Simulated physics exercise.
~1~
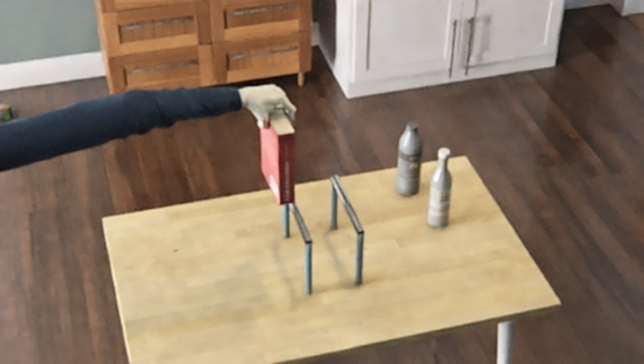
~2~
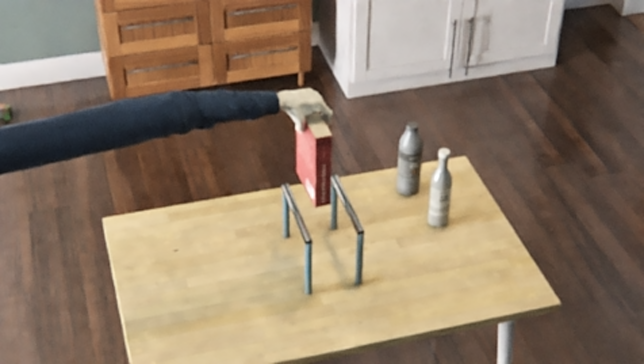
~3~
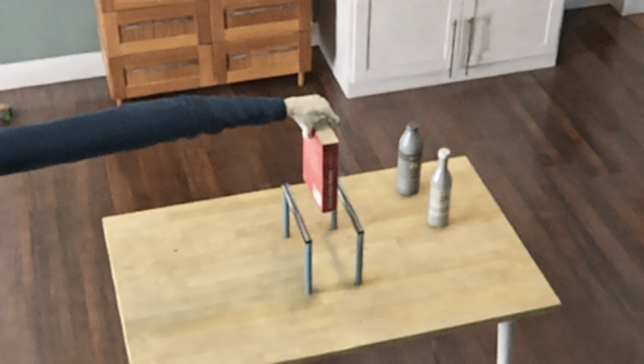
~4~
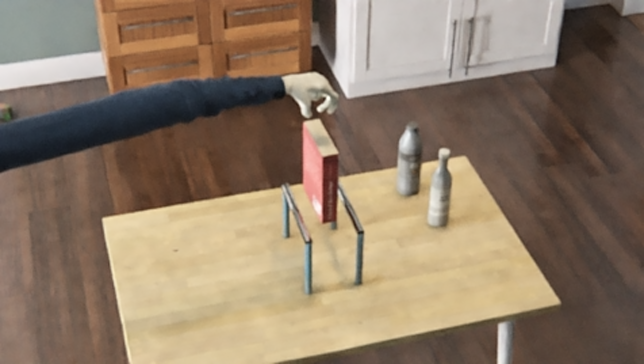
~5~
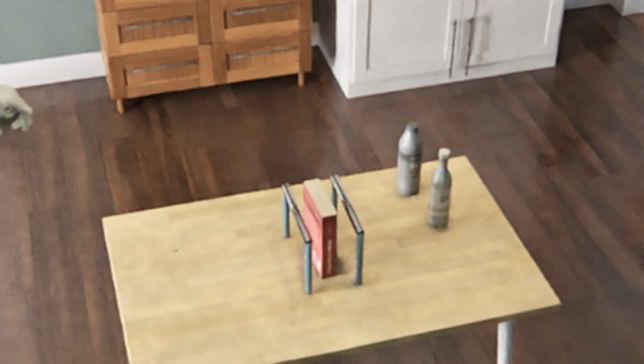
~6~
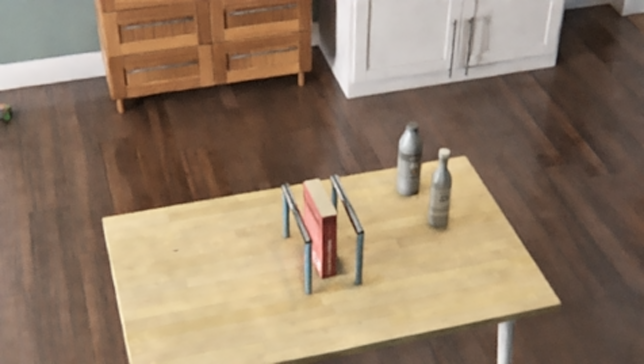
On a wooden table with two bottles standing toward the right, a hand carried a red book rightward over two metal rails and let go, and the book dropped between them, ending upright on the tabletop as the hand withdrew left.
